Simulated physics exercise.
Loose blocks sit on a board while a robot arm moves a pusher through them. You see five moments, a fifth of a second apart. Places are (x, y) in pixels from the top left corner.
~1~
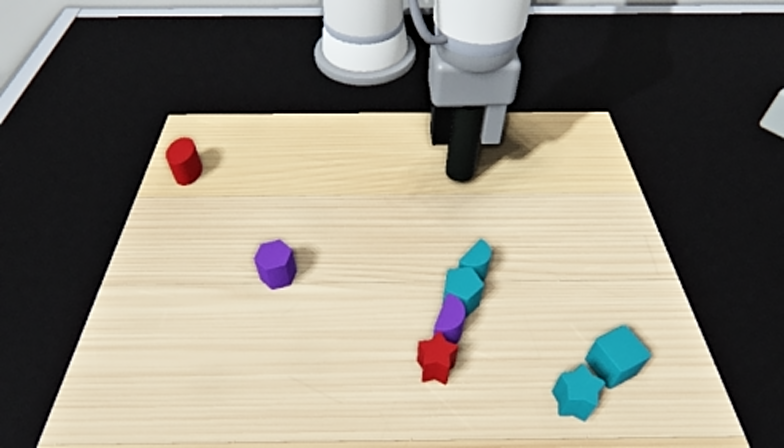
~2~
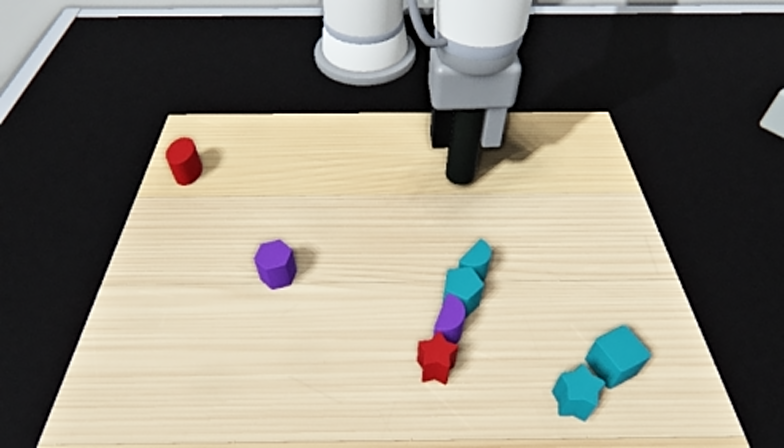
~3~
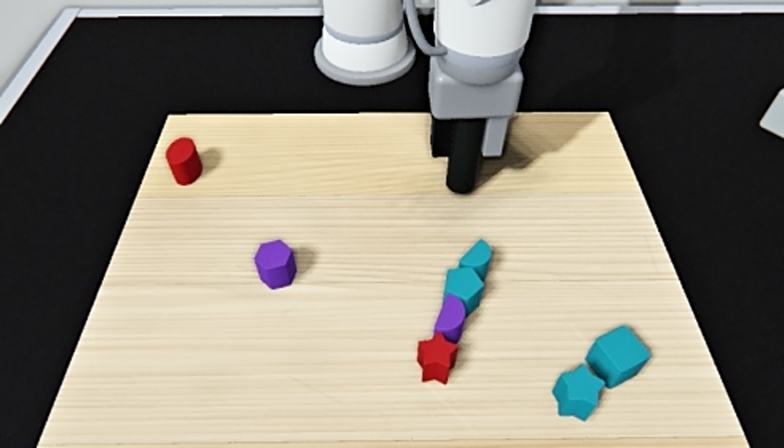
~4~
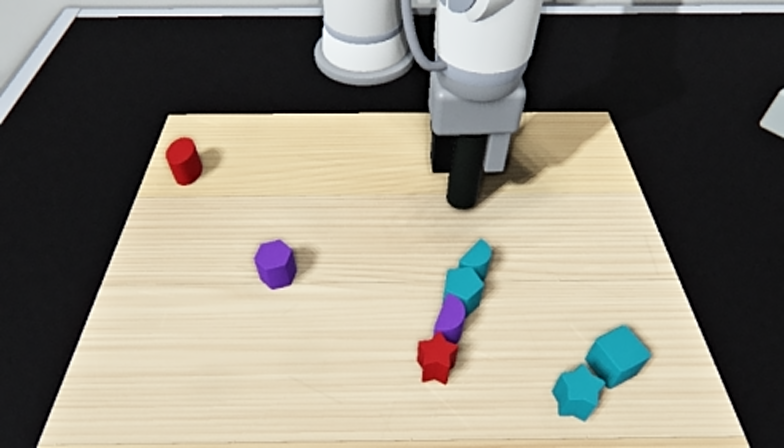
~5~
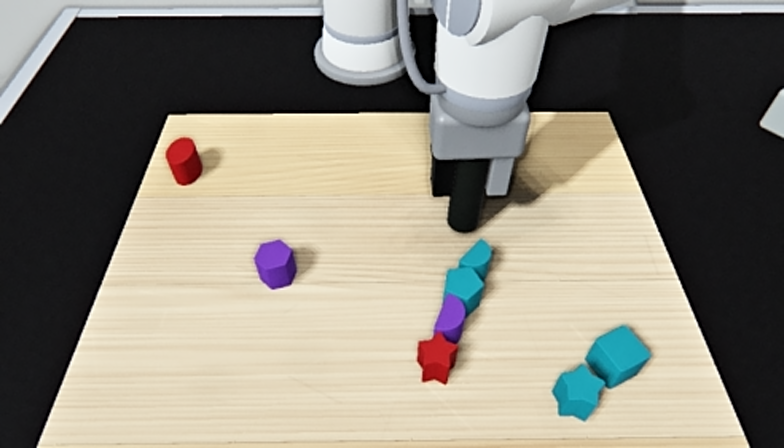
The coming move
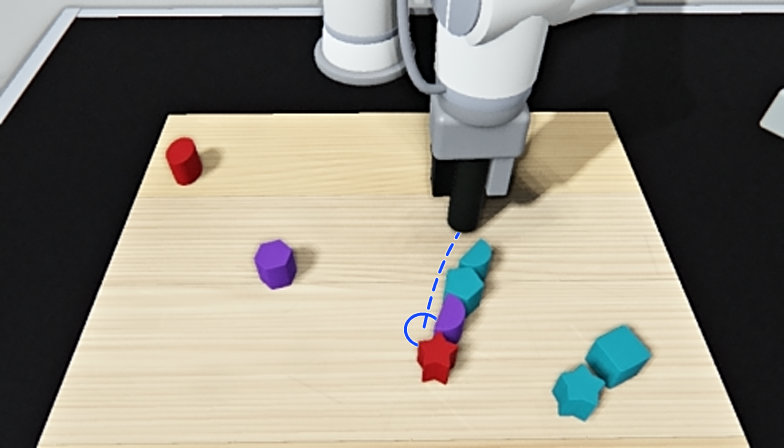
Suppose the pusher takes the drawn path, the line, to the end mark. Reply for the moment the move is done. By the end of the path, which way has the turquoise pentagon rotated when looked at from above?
Viewed from above: Anti-clockwise.
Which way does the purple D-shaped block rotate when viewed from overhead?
It swings round clockwise.
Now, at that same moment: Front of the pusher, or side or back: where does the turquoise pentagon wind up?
Most likely the turquoise pentagon slides off.
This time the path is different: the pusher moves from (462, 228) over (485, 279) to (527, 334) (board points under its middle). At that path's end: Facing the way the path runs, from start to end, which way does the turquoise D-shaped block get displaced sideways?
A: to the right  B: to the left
A
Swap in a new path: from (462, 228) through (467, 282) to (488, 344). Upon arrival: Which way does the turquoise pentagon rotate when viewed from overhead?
Its spin: Clockwise.
The line goes from (462, 228) through (439, 274) to (423, 330).
On the path given first. One third of the way, pusher at (446, 252); nothing pushed yet.
Two thirds of the way, pusher at (434, 285); red star at (436, 354); purple D-shaped block at (453, 324), turned 25° clockwise; turquoise pentagon at (466, 288), turned 40° anticlockwise.
At the end, pusher at (424, 324); red star at (436, 354); purple D-shaped block at (456, 328), turned 45° clockwise; turquoise pentagon at (467, 293), turned 65° anticlockwise; turquoise D-shaped block unmoved.
